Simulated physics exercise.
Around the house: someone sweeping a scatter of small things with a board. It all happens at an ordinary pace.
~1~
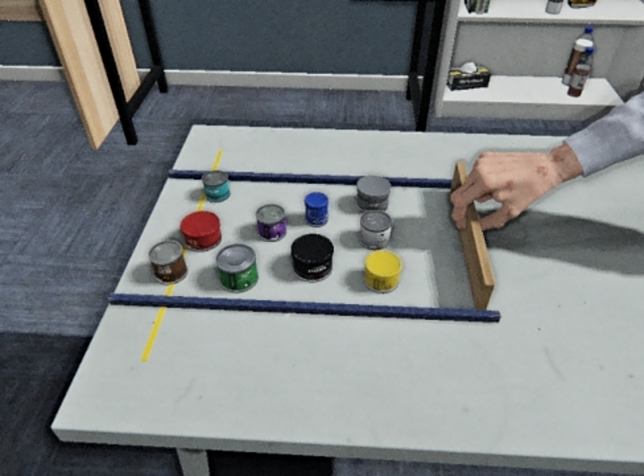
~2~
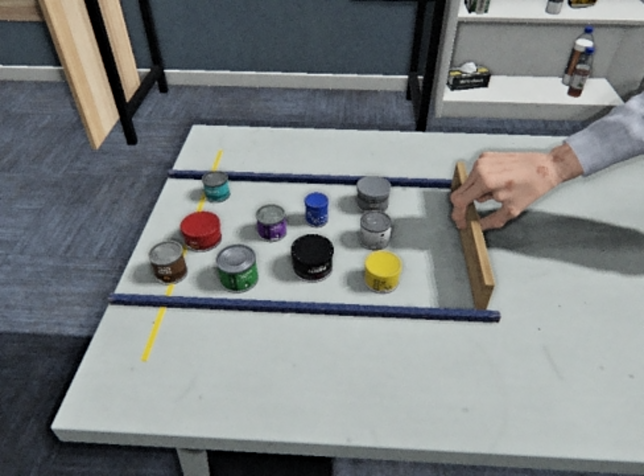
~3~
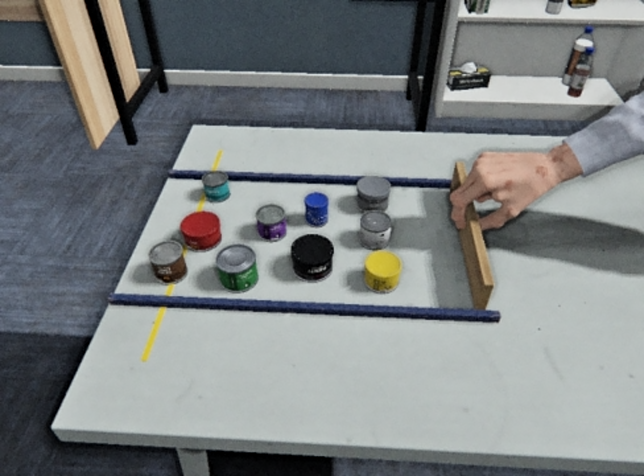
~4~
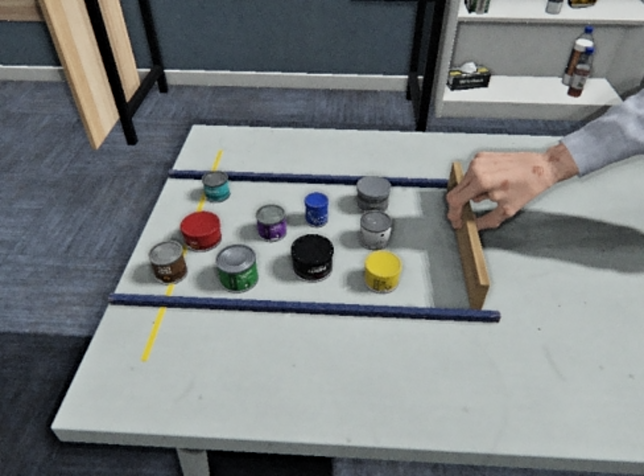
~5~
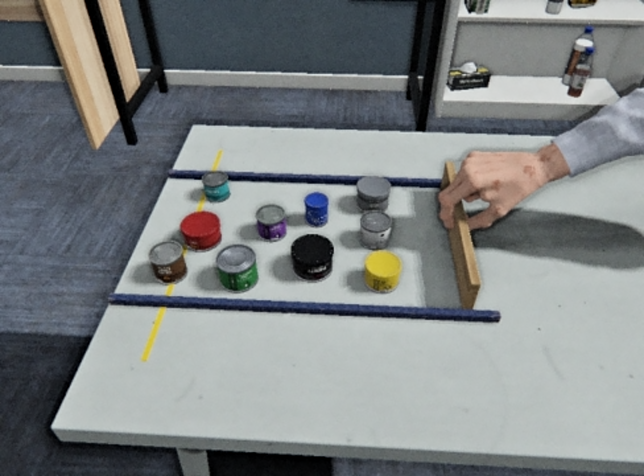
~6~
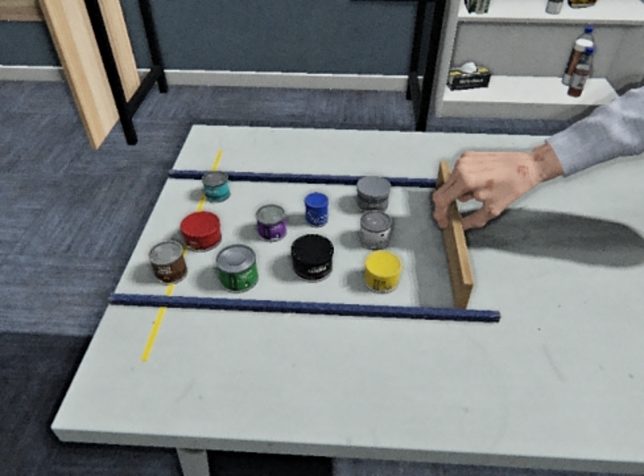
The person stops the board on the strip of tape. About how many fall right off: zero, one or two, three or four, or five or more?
Outcome: The number that fall off is one or two.
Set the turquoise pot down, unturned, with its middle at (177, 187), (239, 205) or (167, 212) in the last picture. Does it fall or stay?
The turquoise pot is kept; is kept; tumbles off.
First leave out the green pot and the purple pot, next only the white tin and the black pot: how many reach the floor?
It would be 0 and 1.
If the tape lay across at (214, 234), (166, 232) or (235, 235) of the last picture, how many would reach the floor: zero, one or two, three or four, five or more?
The falls would be zero; five or more; no fall at all.
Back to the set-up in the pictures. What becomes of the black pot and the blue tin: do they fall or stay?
The black pot remains up, the blue tin stays on.
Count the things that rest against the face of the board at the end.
It touches 5.
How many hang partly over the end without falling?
The number is 4.
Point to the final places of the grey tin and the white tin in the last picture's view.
First (187, 185), then (176, 220).
Early on, none off yet; brown tin at rest near (169, 263); turquoise pot at rest near (216, 187); red tin at rest near (202, 232).
Finally, the number that fall off is one or two; lost, brown tin.
